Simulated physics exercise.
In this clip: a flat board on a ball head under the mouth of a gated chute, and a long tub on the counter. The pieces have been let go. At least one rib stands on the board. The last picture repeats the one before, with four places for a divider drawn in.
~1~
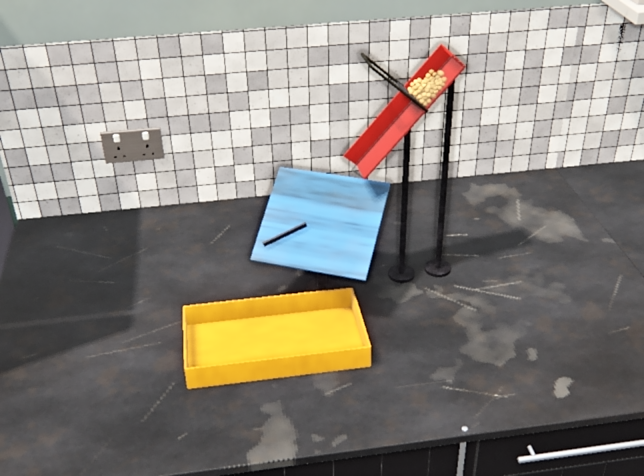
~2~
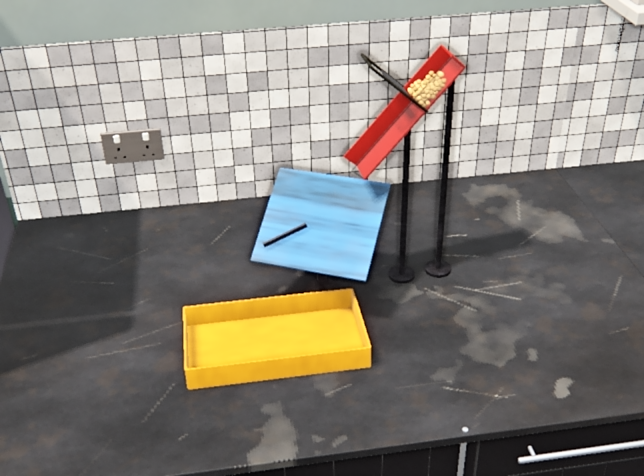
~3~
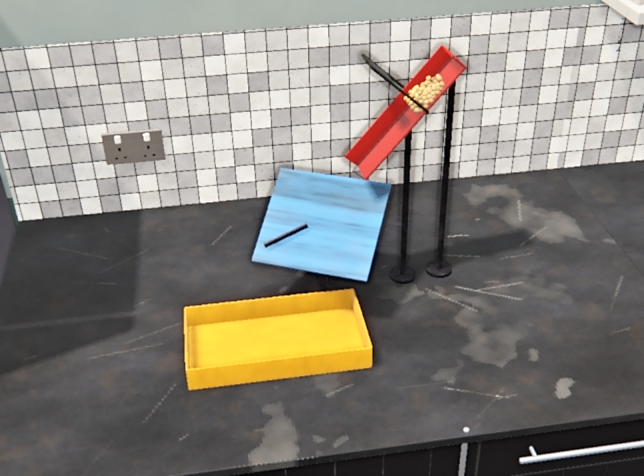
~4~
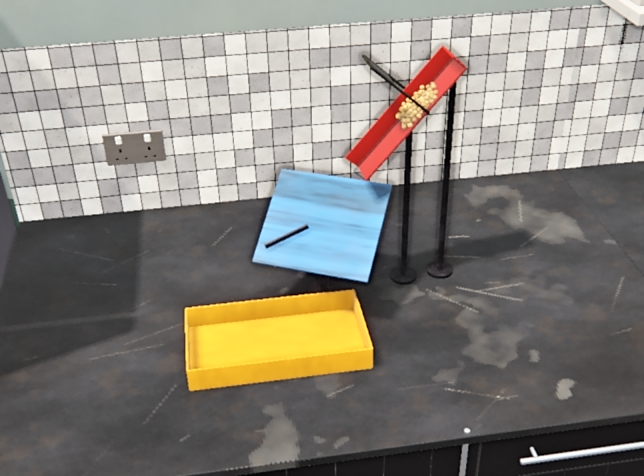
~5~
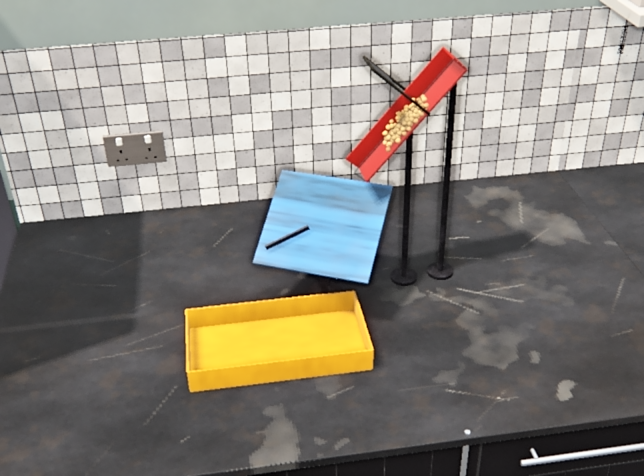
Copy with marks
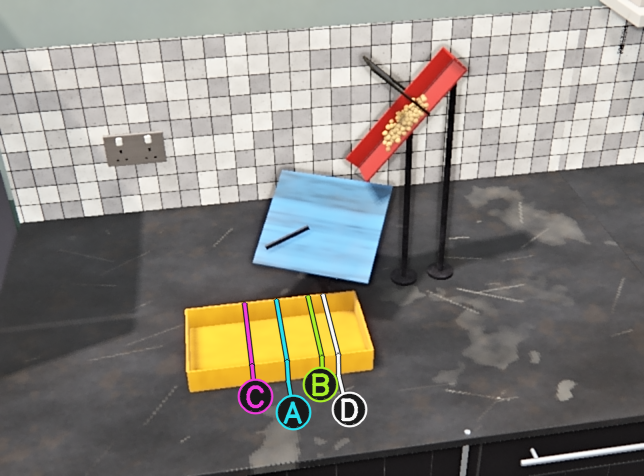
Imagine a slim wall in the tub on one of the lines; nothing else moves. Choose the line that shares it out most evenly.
Choose A.
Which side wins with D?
Left.
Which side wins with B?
More lands on the left.
On the marked copy, line A crosses the front rim at (287, 360); line B crosses the front rim at (321, 356); line C crosses the front rim at (251, 364); line D crosses the front rim at (338, 354).
If A is chosen, of what is caught, about half on the left of the divider, about half on the right.
If B is chosen, of what is caught, nearly all on the left of the divider, a small part on the right.
If C is chosen, of what is caught, a small part on the left of the divider, nearly all on the right.
If D is chosen, of what is caught, nearly all on the left of the divider, a stray few on the right.
